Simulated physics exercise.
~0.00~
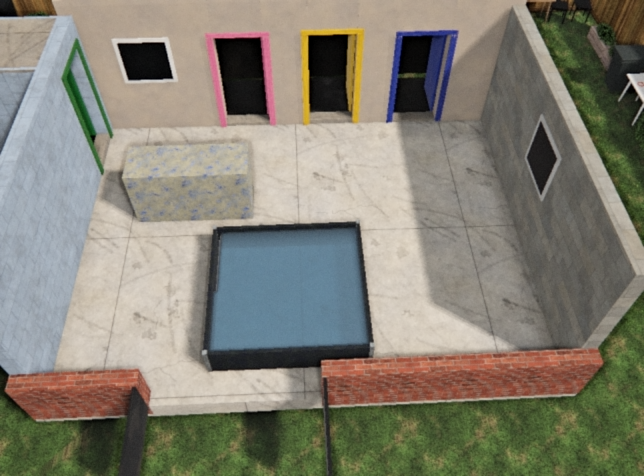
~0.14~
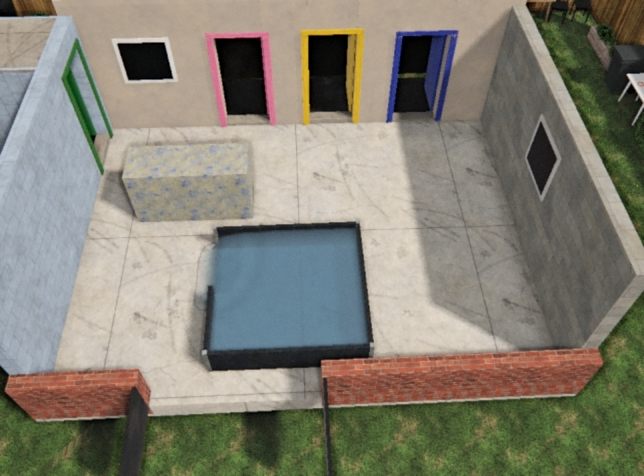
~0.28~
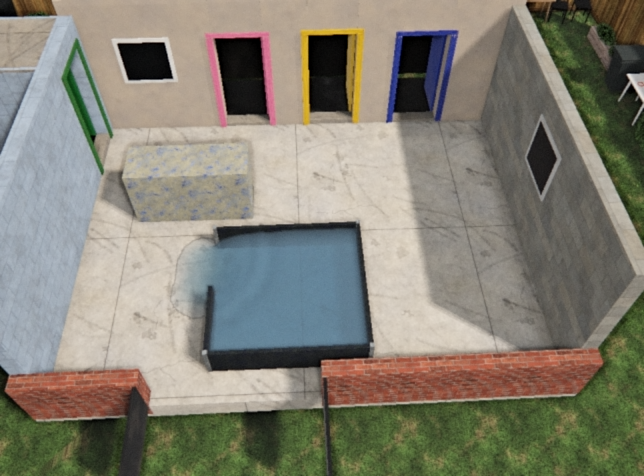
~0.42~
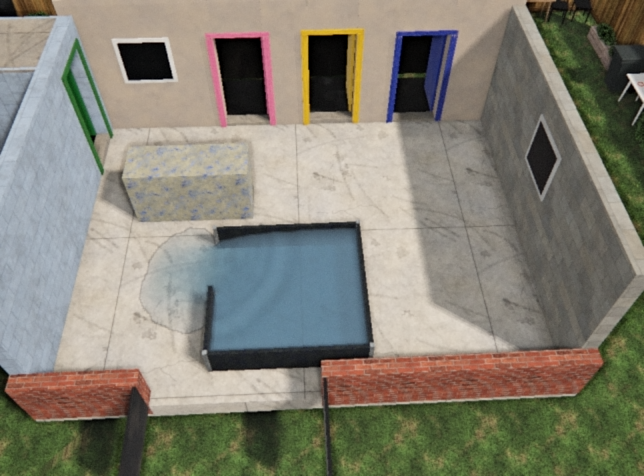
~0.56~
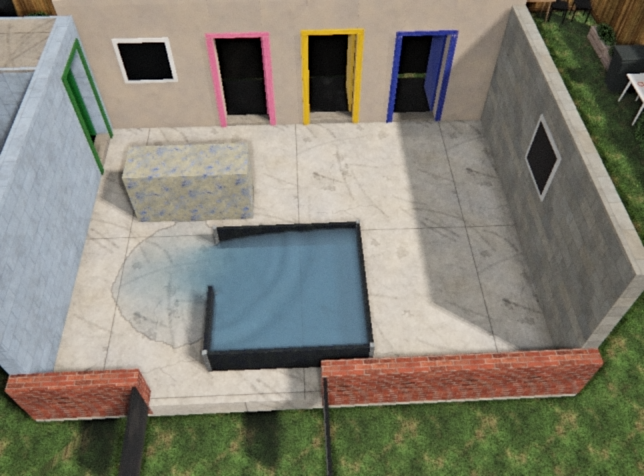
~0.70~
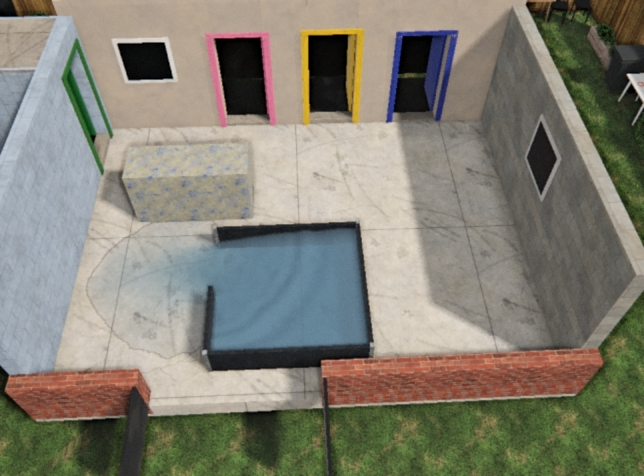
Water pours through a gap in the dark tank's left side and spreads leftward across the pale floor.
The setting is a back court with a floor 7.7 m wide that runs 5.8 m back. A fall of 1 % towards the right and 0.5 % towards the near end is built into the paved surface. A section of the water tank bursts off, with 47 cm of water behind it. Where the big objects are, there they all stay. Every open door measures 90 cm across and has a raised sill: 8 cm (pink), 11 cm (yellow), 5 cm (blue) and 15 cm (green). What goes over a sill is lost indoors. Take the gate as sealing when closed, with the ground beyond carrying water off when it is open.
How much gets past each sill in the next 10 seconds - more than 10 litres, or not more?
In order: The pink door never tops the limit, the yellow door never tops the limit, the blue door never tops the limit, the green door never tops the limit.
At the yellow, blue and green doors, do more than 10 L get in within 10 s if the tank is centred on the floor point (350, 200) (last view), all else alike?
Yellow stays inside, blue stays inside, green goes beyond, judged against that limit.
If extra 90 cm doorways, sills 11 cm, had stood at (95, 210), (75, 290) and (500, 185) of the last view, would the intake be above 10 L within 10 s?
Well, the first is on the high side, the second is on the high side, and the third is on the low side.
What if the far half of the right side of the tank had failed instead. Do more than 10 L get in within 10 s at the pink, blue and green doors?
Pink falls short; blue exceeds; green falls short.
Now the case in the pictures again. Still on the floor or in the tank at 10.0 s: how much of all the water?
About 88 percent of the water remains.
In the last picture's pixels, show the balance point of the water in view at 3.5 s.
Centre: Roughly (218, 286) px.
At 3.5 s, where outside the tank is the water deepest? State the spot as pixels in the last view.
It's at about (49, 394) in the last picture.
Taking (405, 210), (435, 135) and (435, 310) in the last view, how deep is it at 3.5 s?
Around 0 cm, 0 cm and 0 cm, in the order given.
After 1.4 s water covers 15 % of the floor and is deepest (24 cm) near (208, 268); pink door not reached, yellow door not reached, blue door not reached, green door not reached.
After 2.2 s water covers 20 % of the floor and is deepest (30 cm) near (83, 255); pink door not reached, yellow door not reached, blue door not reached, green door 3 cm at the sill, 0 L in.
After 3.5 s water covers 30 % of the floor and is deepest (26 cm) near (49, 394); pink door not reached, yellow door not reached, blue door not reached, green door 5 cm at the sill, 0 L in.
After 6.0 s water covers 55 % of the floor and is deepest (18 cm) near (79, 272); pink door 4 cm at the sill, 0 L in, yellow door 2 cm at the sill, 0 L in, blue door not reached, green door 9 cm at the sill, 0 L in.
After 10.0 s water covers 80 % of the floor and is deepest (12 cm) near (74, 393); pink door 4 cm at the sill, 0 L in, yellow door 2 cm at the sill, 0 L in, blue door 2 cm at the sill, 0 L in, green door 7 cm at the sill, 0 L in.
